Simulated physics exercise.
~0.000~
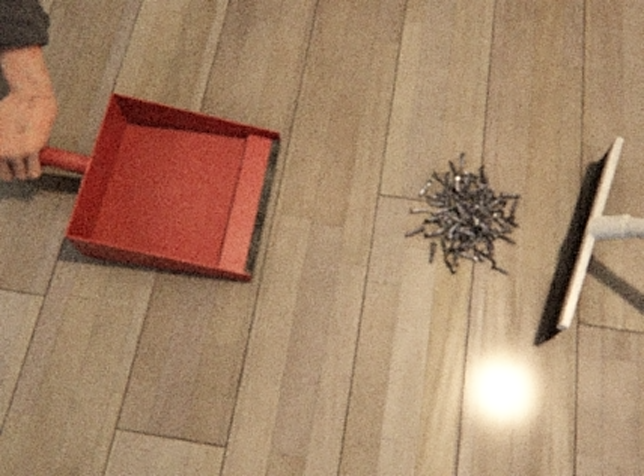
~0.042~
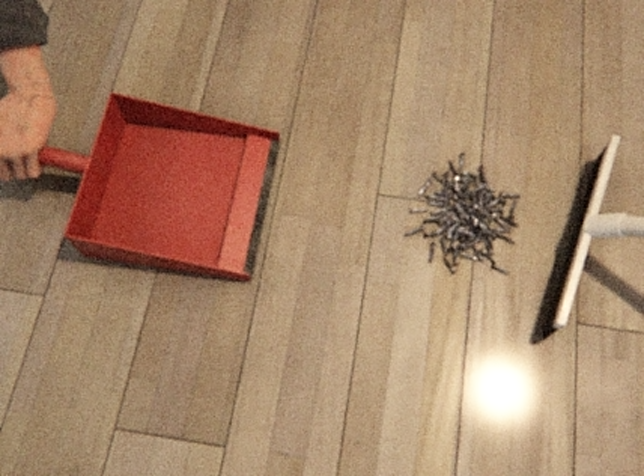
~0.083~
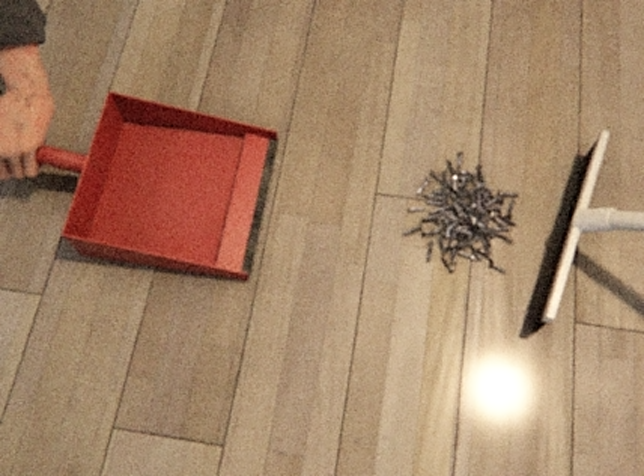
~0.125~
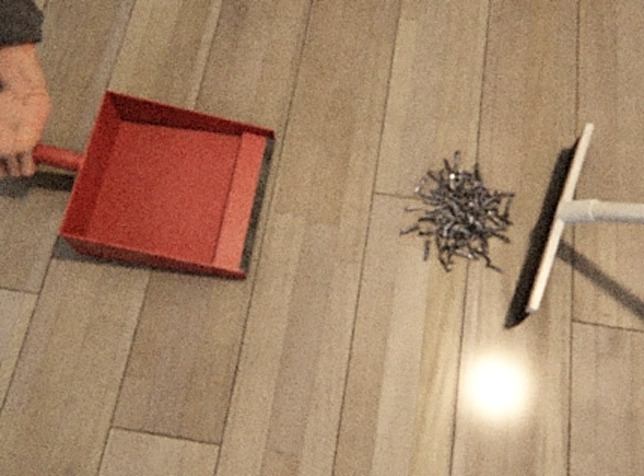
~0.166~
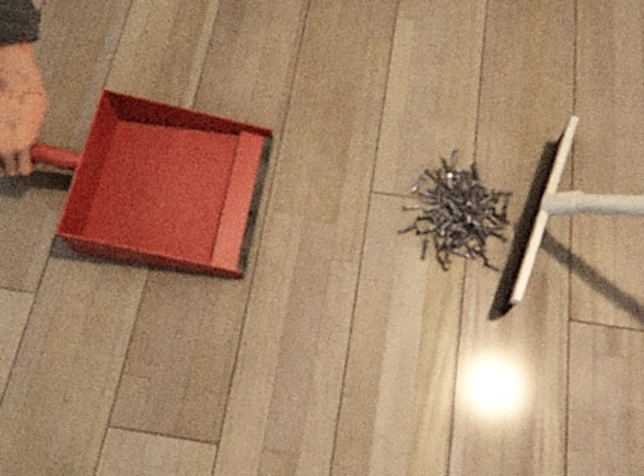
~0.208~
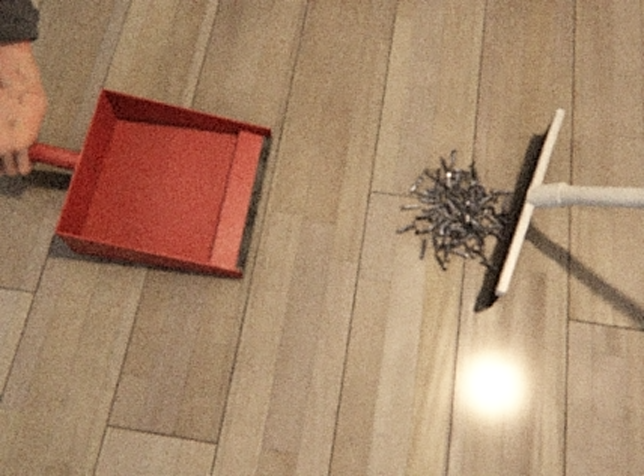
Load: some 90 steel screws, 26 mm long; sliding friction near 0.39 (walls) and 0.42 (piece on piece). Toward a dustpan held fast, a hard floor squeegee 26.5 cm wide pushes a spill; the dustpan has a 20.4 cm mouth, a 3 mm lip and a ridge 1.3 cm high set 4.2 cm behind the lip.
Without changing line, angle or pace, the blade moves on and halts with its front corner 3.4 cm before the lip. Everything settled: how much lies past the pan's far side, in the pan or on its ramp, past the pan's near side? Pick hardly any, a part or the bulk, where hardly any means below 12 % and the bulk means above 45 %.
Far side: The bulk; pan: Hardly any; near side: Hardly any.
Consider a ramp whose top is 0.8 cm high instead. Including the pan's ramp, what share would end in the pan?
That would give something like 0 per cent.
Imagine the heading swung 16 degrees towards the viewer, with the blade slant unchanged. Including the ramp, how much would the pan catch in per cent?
I'd expect close to 0 percent.
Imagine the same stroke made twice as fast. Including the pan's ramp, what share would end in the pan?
In that case roughly 5 percent.
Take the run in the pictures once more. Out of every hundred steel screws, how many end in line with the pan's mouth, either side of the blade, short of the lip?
35 per cent.
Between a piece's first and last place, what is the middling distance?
The figure is about 26 cm.
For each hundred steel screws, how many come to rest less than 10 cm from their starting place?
Roughly 0 in a hundred.
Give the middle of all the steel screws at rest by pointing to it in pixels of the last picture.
(294, 122).
After 0.55 s, middle of the blade 21 cm from the lip; 0 % over the lip, far side 20 %, near side 0 %.
Then, at 0.77 s, middle of the blade 12 cm from the lip; 0 % over the lip, far side 55 %, near side 0 %.
Then, at 1.11 s, middle of the blade 7 cm from the lip; 0 % over the lip, far side 65 %, near side 0 %.
In the end, at 2.2 s, far side 65 %, pan 0 %, near side 0 %, in front of the lip or behind the blade 35 %.
